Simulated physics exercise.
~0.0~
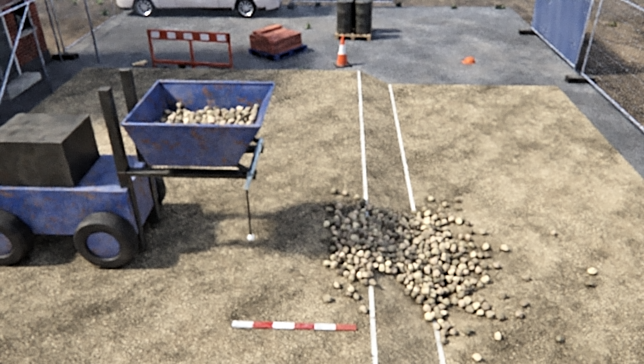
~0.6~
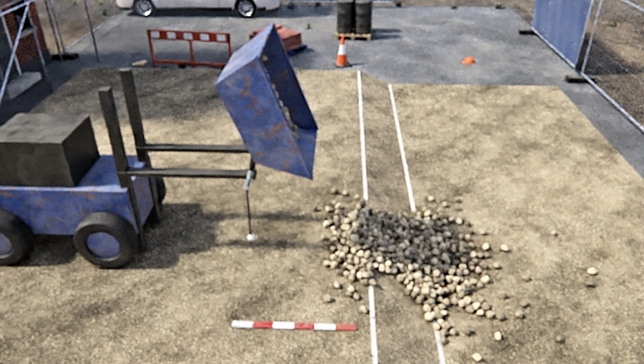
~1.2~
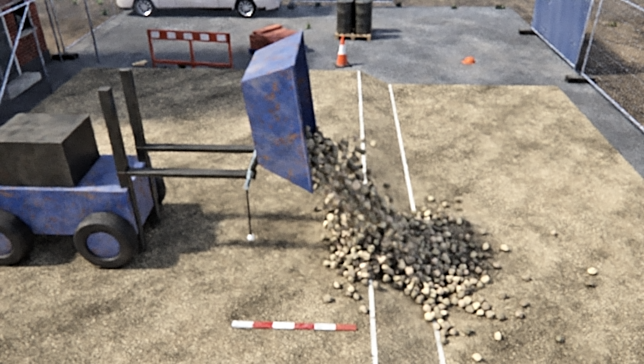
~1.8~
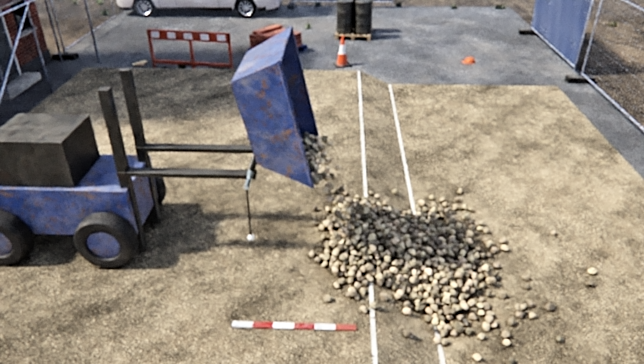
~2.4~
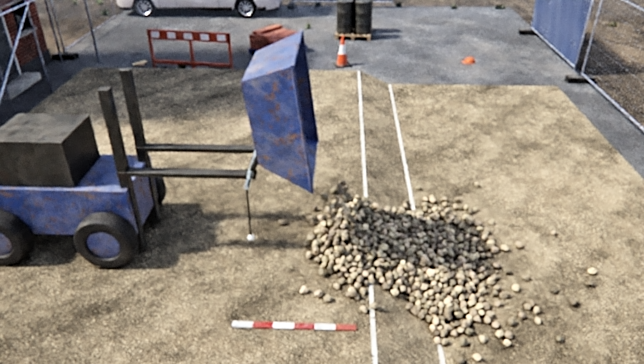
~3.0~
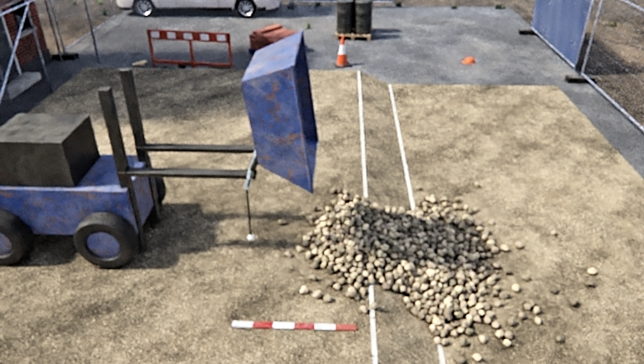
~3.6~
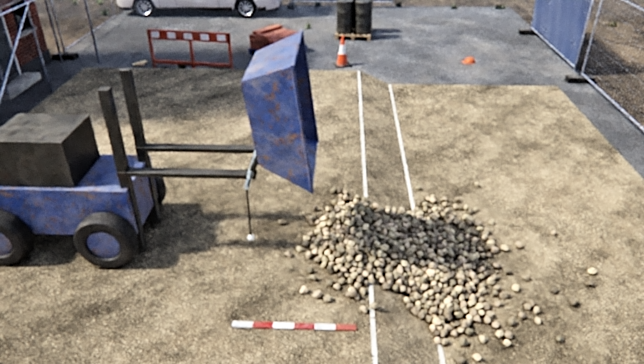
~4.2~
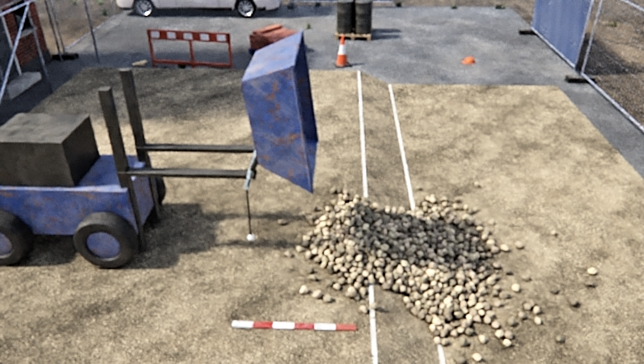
The clip opens on a blue fork truck at the left holding a blue skip full of pale stones, beside a heap already lying across two white lines on sandy ground. The skip tips steeply forward to the right, its stones still inside at first. Then they pour over its lower edge onto the heap, raising dust-grey shadows of tumbling stone. The skip rocks back slightly and forward again as the last ones drop out. The heap grows and spreads, some stones rolling outward. Finally the emptied skip hangs steeply tilted above the still, larger pile.
